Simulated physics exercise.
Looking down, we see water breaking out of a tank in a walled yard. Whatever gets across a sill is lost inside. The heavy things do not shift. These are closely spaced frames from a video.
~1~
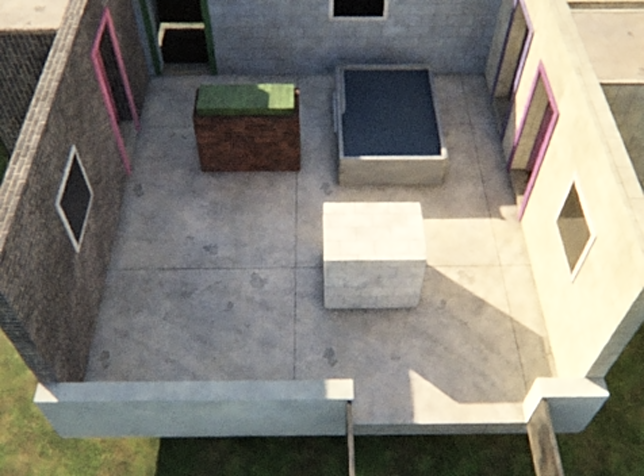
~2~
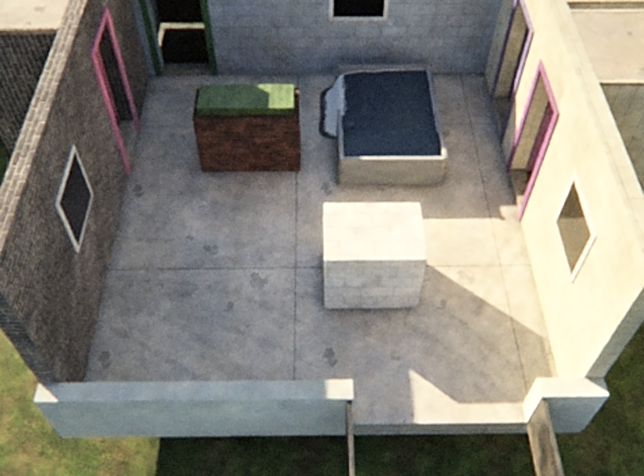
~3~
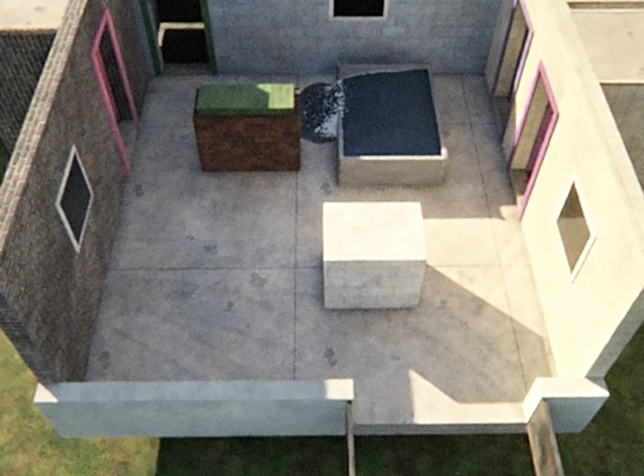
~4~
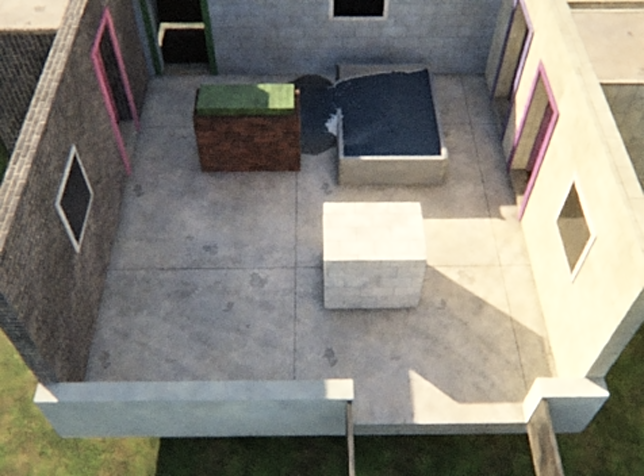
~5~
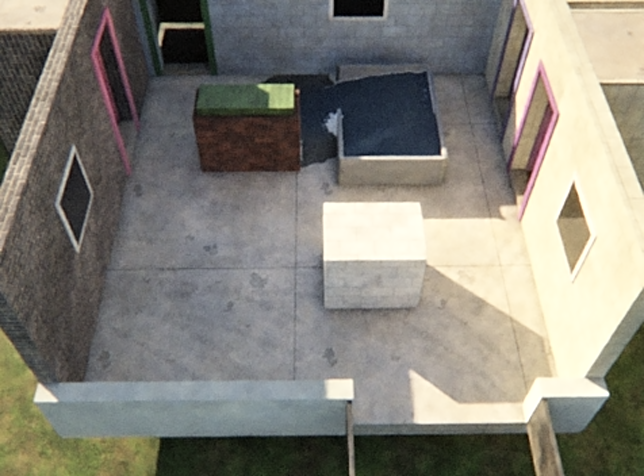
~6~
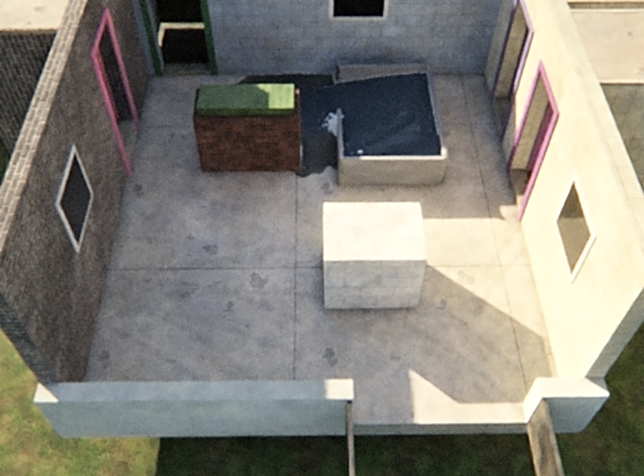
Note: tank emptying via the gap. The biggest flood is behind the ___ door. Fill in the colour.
The biggest flood is behind the green door.
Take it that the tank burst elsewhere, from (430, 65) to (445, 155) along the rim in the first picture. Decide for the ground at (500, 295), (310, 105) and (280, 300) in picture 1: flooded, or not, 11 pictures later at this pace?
One by one: Waterlogged, bare, bare.
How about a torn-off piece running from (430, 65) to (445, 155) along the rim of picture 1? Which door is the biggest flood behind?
The door marked blue, I reckon.
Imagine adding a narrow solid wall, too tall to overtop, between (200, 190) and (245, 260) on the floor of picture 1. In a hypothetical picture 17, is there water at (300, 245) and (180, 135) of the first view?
Going in order, the first is spared and the second is swamped.
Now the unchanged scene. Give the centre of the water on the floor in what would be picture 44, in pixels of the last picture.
Estimate: (252, 172).
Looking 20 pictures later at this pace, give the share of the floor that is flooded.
That comes to about 30 per cent.
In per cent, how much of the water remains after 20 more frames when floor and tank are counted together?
Estimate: 98 per cent.
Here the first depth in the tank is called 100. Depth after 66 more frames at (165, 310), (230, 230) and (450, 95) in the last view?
Taking the places in turn, I get roughly 10, 4 and 2 percent.
A moment on, water covers 20 % of the floor; blue door not reached, purple door not reached, pink door wet at the sill, nothing in, green door wet at the sill, nothing in.
Next, water covers 20 % of the floor; blue door not reached, purple door not reached, pink door wet at the sill, nothing in, green door wet at the sill, nothing in.
Then, water covers 30 % of the floor; blue door not reached, purple door not reached, pink door wet at the sill, nothing in, green door some in.
Later, water covers 55 % of the floor; blue door not reached, purple door not reached, pink door wet at the sill, nothing in, green door a lot in.
In the end, water covers 70 % of the floor; blue door not reached, purple door not reached, pink door wet at the sill, nothing in, green door a lot in; the green door has let in the most.
